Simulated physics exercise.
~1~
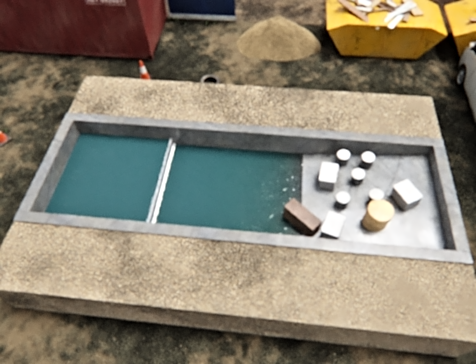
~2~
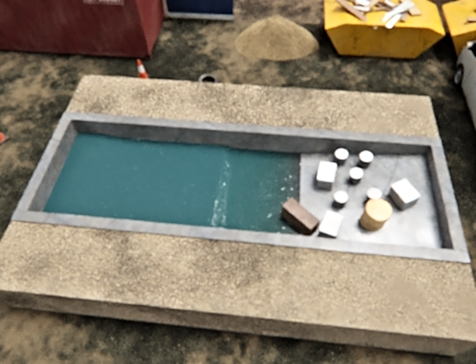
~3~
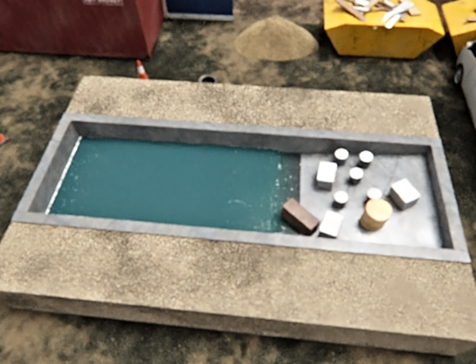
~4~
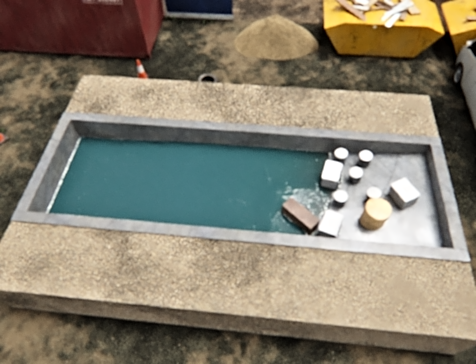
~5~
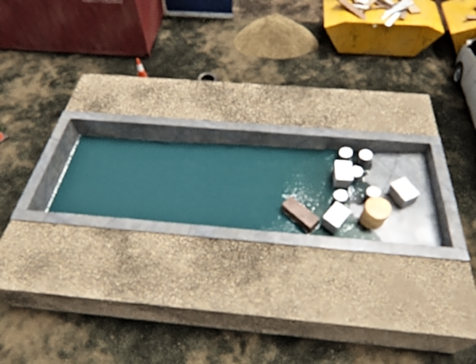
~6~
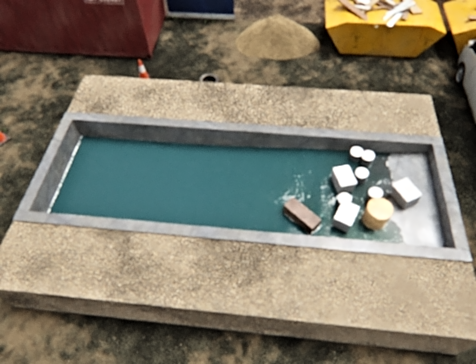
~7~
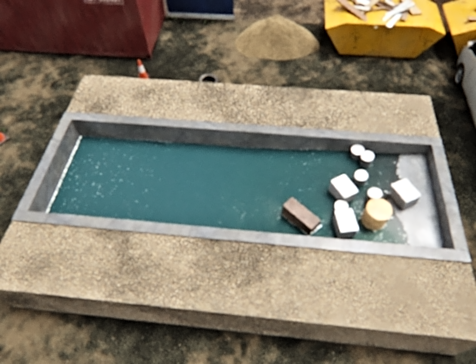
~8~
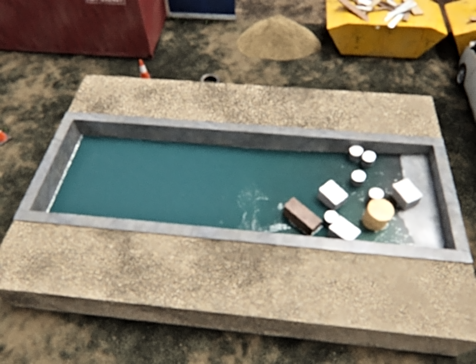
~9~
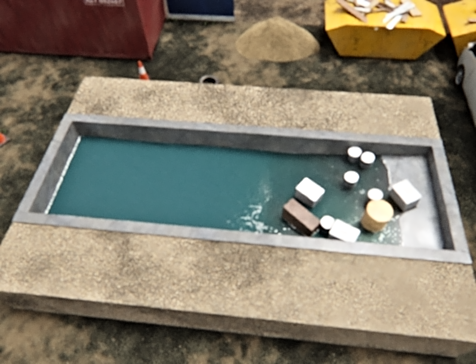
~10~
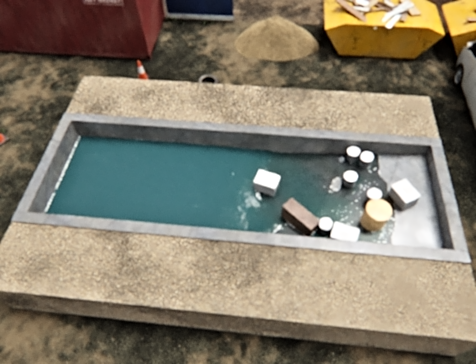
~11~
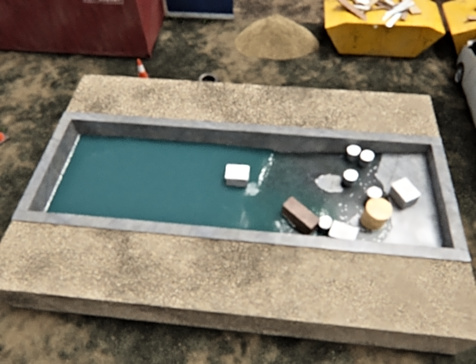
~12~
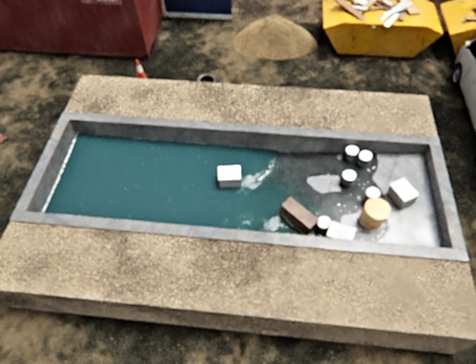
Teal water surging up a concrete ramp among blocks and small drums, then draining back and leaving one white box floating mid-pool.
